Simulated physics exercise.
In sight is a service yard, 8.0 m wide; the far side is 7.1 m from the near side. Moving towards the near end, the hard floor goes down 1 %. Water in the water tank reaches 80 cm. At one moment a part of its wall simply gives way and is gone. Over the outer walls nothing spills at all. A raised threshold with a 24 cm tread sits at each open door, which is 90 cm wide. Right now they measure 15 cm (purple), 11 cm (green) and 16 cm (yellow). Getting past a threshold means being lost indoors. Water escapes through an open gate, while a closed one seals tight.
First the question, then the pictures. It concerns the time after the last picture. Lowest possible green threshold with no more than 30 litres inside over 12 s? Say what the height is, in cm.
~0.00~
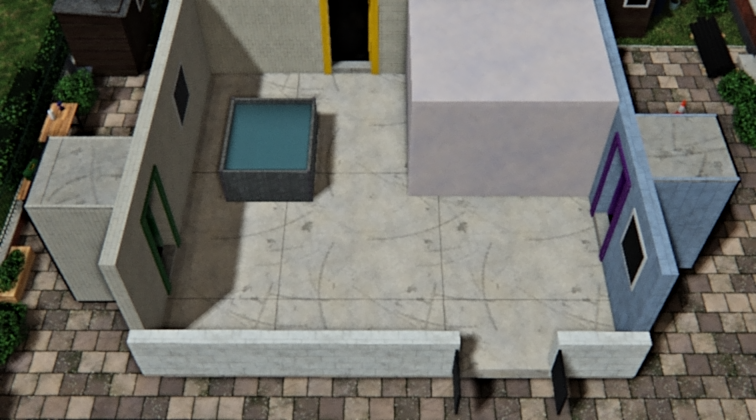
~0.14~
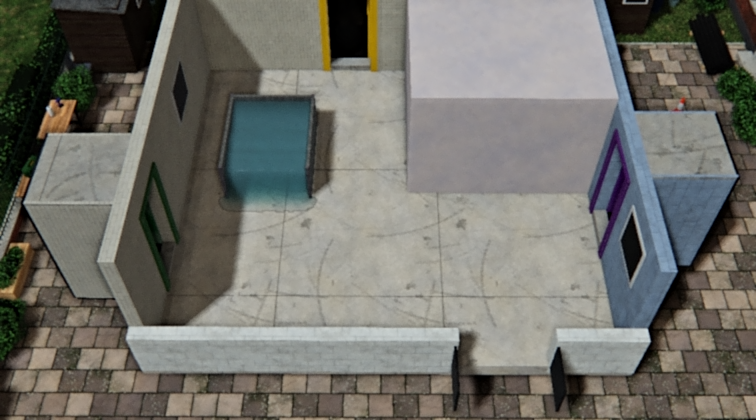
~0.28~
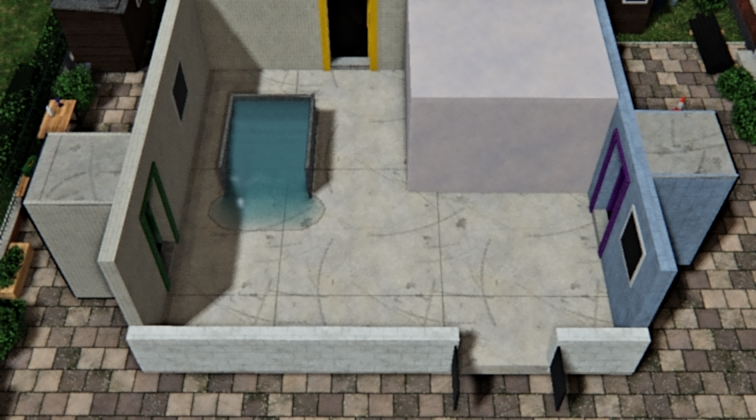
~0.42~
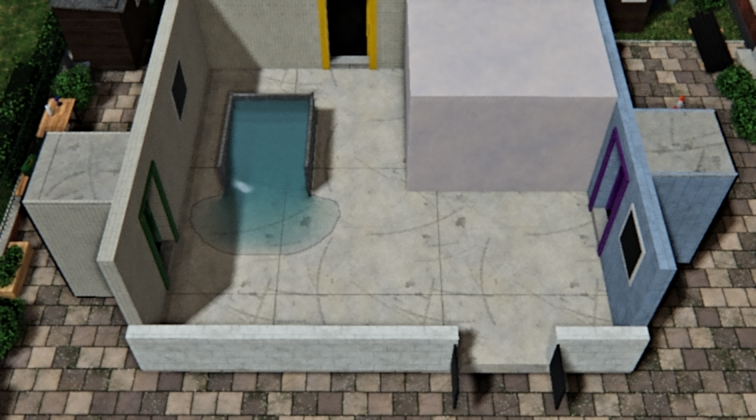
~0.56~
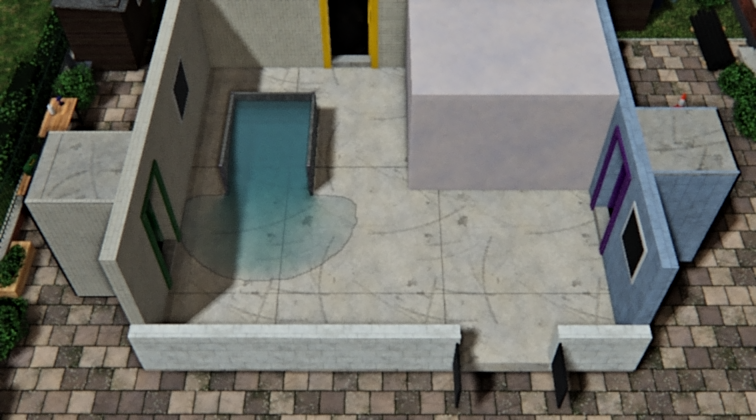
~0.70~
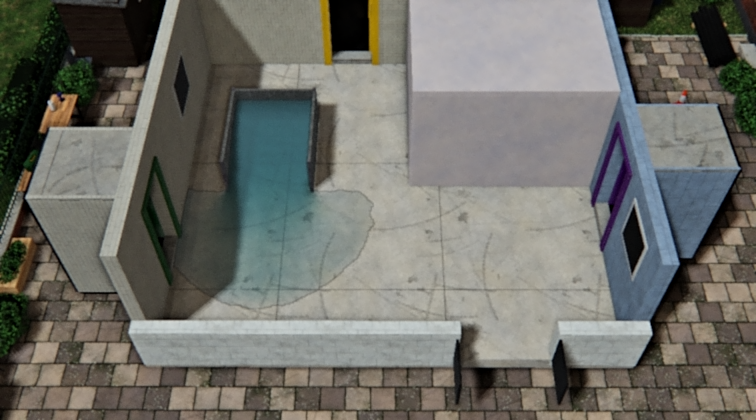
I would say 13.5 cm.
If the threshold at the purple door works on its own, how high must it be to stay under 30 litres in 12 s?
Purple: Roughly 9.5 cm.
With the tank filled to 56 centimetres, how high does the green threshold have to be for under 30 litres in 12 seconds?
8.5 cm.
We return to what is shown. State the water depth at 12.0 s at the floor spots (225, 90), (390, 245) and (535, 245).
Respectively 2 cm, 5 cm and 7 cm.
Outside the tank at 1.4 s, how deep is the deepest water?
Max depth: Around 46 cm.
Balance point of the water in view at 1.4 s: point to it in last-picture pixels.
Roughly (267, 218).
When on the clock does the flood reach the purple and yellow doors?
I'd say purple at 4.5 s and yellow at 10.0 s.
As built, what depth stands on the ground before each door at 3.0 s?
In cm - purple: 0, green: 18, yellow: 0.
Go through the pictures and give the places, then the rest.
The water tank at (270, 136) is whole and still, 80 cm deep; the green door at (162, 236) is dry, in the first picture.
The front is at (227, 206), 0.3 m from the gap at (267, 188); 0.3 m2 of floor is wet, 80 cm left at the back, in the second picture.
Water pours out at (267, 188) and has run 0.7 m, to (227, 225); about 12 cm deep outside, 78 cm at the back, in the third picture.
The gap is at (267, 188), the front 1.3 m out at (229, 250); the back of the water tank holds 71 cm, in the fourth picture.
Water pours out at (269, 187) and has run 1.9 m, to (241, 276); about 8 cm deep outside, 67 cm at the back, in the fifth picture.
Water pours out at (269, 184) and has run 2.6 m, to (247, 303); about 6 cm deep outside, 66 cm at the back; water is at the green door at (163, 226), in the sixth picture.
After 1.4 s water covers 30 % of the floor, deepest (46 cm) near (159, 345); 17 cm at the green door, 0 litres in over its 11 cm threshold.
After 3.0 s water covers 40 % of the floor, deepest (28 cm) near (201, 345); 18 cm at the green door, 21 litres in over its 11 cm threshold.
After 12.0 s water covers 90 % of the floor, deepest (10 cm) near (346, 346); 4 cm at the green door, 61 litres in over its 11 cm threshold.
At the green door as built, the water arrived by 0.7 s and peaked near 20 cm at 3.4 s.
With a threshold of 12.5 cm, 42 litres would have come in within the 12 s; with 16.5 cm, 11 litres. So under 30 litres takes about 13.5 cm.
